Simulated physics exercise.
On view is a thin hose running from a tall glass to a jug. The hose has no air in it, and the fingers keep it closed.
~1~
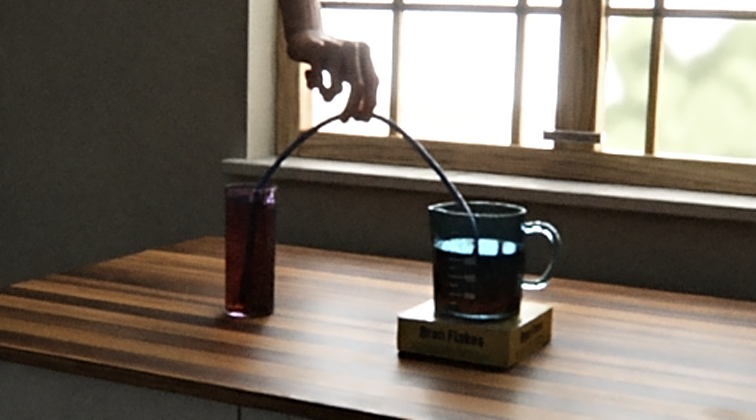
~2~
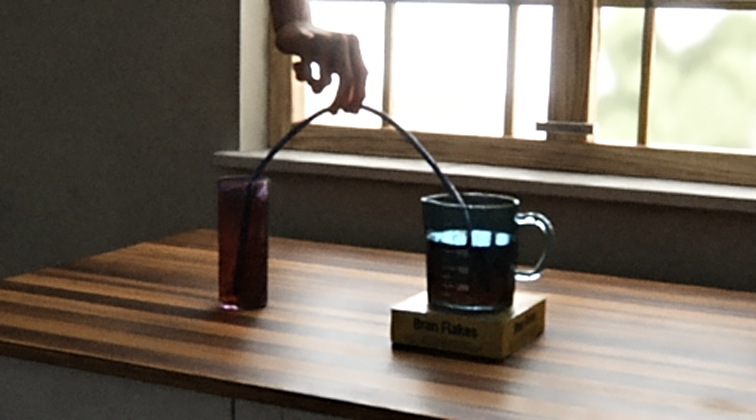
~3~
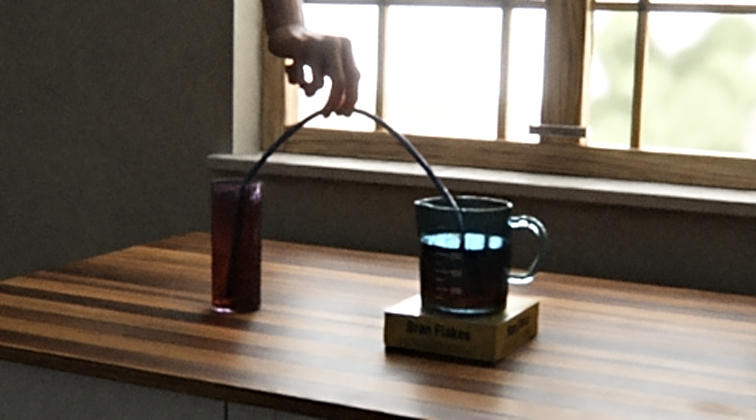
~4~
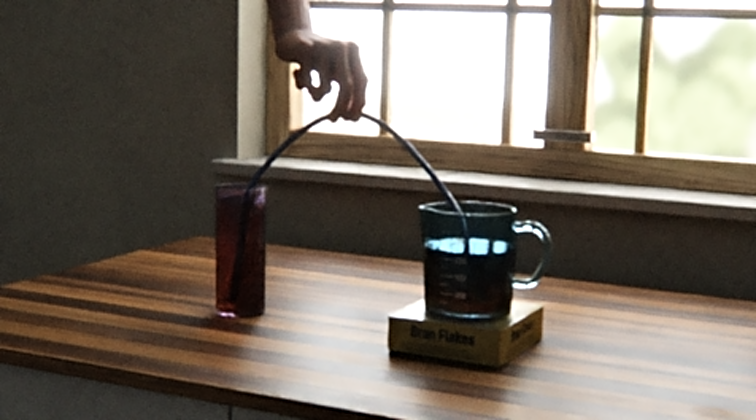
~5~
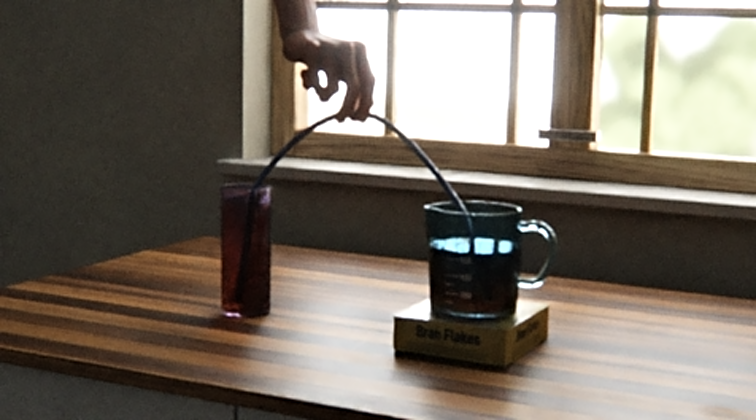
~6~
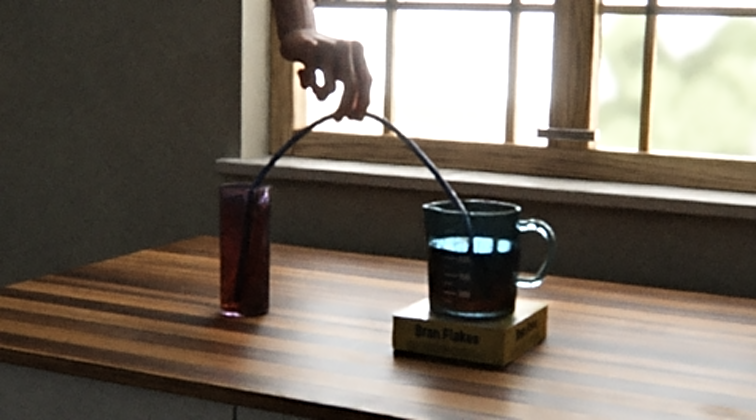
A hand holds a thin hose pinched between a tall glass and a jug, barely moving.
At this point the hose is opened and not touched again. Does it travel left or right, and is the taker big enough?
It flows to the right, and the receiving one holds it all.
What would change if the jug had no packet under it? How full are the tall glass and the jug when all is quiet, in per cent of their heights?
In the order asked, around 55 and then 75 per cent.
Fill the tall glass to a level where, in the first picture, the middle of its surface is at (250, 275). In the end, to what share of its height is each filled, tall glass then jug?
The first settles near 60 percent and the second near 45 percent.
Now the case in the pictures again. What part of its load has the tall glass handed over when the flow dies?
About 15 per cent.
A moment on, the tall glass is about three quarters full; the jug is about two thirds full.
When it is over, the tall glass is about three quarters full; the jug is about two thirds full; the two surfaces are level.
